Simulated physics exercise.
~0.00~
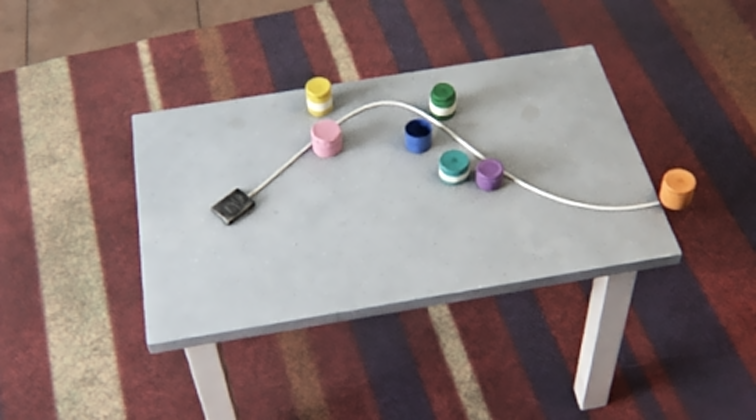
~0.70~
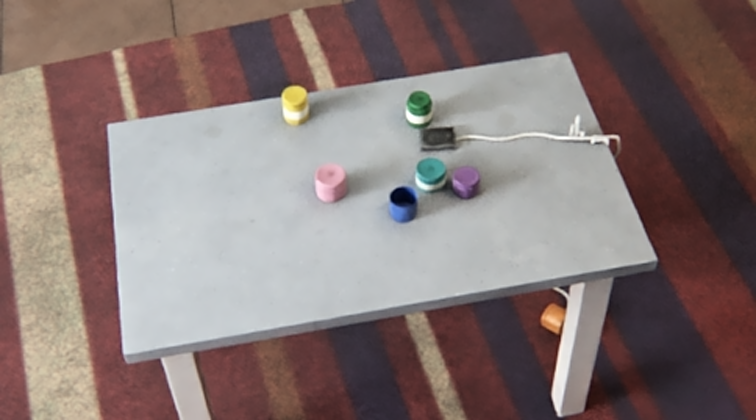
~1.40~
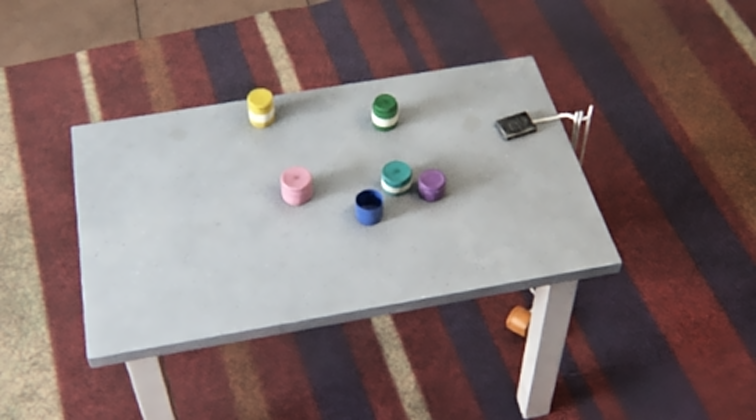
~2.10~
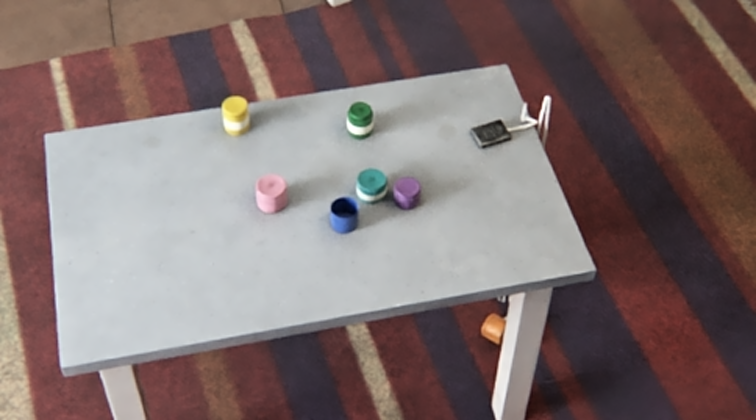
On a gray table over a striped rug, an orange speaker dropped off the right side, pulling its white cable and the black phone rightward while the blue and pink tubs shifted toward the front; the speaker ended up hanging below the tabletop, the phone still on top.
